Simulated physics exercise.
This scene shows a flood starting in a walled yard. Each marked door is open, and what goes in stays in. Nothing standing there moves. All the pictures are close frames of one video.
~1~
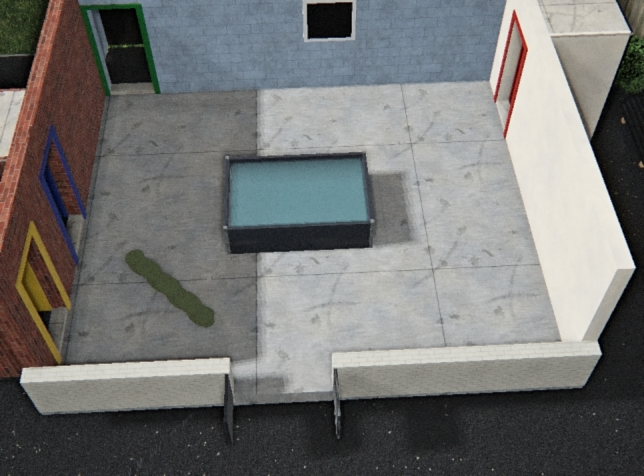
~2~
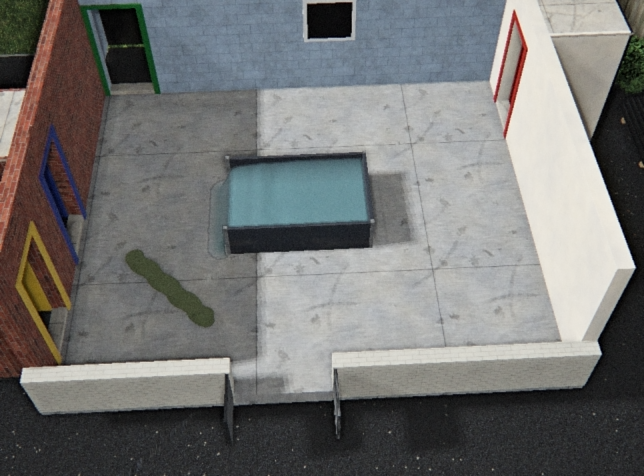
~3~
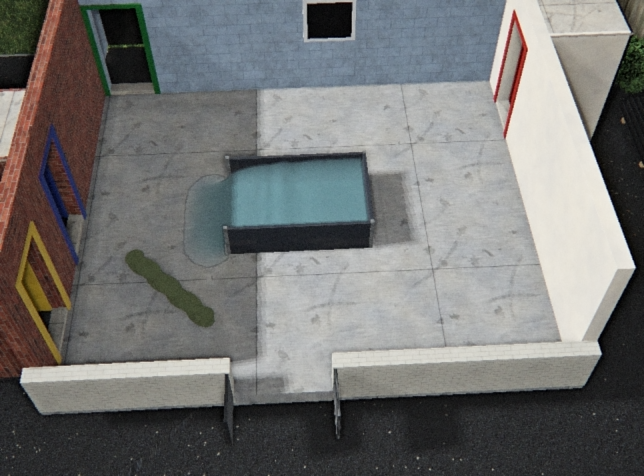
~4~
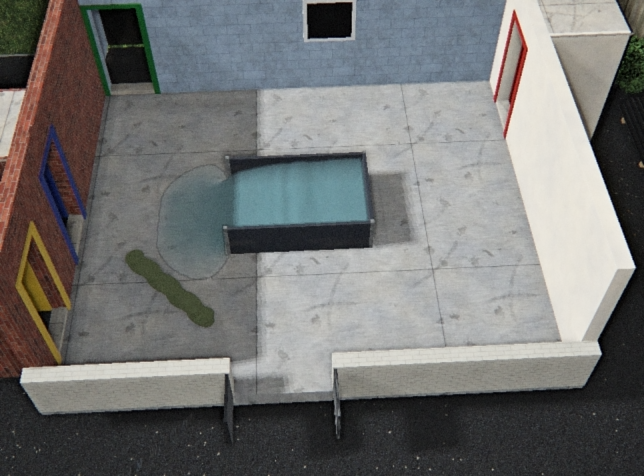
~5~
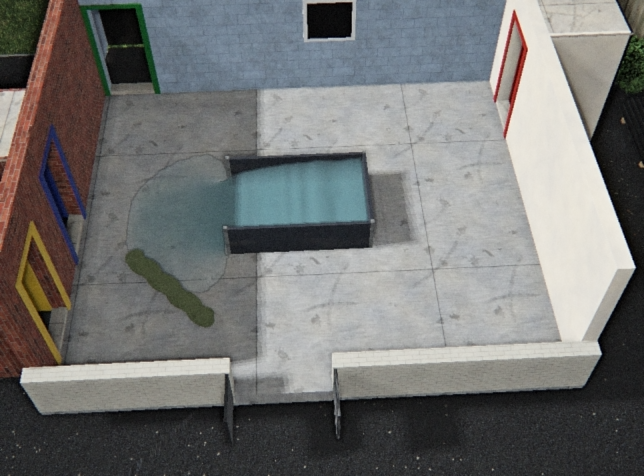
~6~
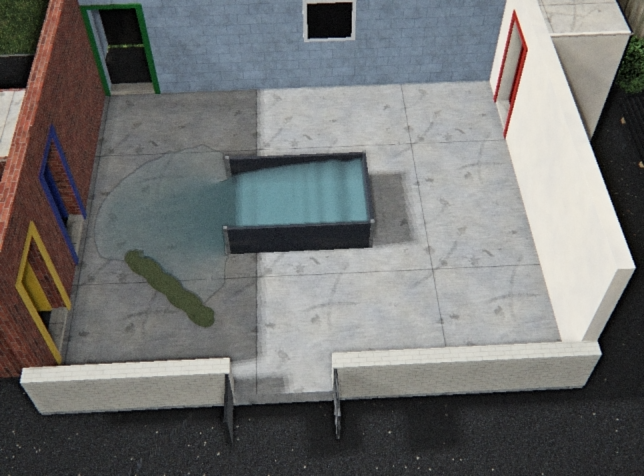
Water pouring from the open left end of a dark-walled tank, spreading leftward across a walled yard's grey paving past a green strip.
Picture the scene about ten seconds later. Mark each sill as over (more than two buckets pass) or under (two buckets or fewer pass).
The red door is under, the blue door is over, the yellow door is under, the green door is over.
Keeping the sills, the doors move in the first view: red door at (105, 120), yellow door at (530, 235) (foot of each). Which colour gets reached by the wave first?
Answer: The blue door.
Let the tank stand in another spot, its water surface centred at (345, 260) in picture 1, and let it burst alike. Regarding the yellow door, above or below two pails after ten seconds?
As far as I can tell, yellow gets swamped.
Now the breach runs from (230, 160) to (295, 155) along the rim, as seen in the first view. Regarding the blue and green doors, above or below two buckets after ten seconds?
The blue door ends up below and the green door ends up above.
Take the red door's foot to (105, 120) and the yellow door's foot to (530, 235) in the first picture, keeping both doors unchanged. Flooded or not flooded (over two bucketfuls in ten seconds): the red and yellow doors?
Red door: Overshoots; yellow door: Undershoots.
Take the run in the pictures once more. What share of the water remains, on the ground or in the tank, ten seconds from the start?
76 %.
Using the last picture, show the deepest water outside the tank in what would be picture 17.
Answer: (84, 225).
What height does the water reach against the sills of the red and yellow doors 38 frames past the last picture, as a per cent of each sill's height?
The first sits near 0 in a hundred and the second near 40 in a hundred.
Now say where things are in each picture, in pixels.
The tank at (298, 192) is whole and still, in the first picture.
The front is at (224, 257), out from the gap at (231, 209), in the second picture.
The front is at (207, 263), out from the gap at (231, 211), in the third picture.
Water pours out at (231, 211) and has run to (172, 262), in the fourth picture.
The front is at (134, 252), out from the gap at (231, 212), in the fifth picture.
Water pours out at (231, 212) and has run to (100, 233), in the sixth picture.
A moment on, water covers 15 % of the floor; the red door not reached, the blue door over two buckets in, the yellow door not reached, the green door not reached.
Next, water covers 25 % of the floor; the red door not reached, the blue door far over two buckets in, the yellow door wet at the sill, nothing in, the green door not reached.
Then, water covers 35 % of the floor; the red door not reached, the blue door far over two buckets in, the yellow door wet at the sill, nothing in, the green door far over two buckets in.
Later, water covers 60 % of the floor; the red door not reached, the blue door far over two buckets in, the yellow door wet at the sill, nothing in, the green door far over two buckets in.
In the end, water covers 95 % of the floor; the red door wet at the sill, nothing in, the blue door far over two buckets in, the yellow door wet at the sill, nothing in, the green door far over two buckets in.
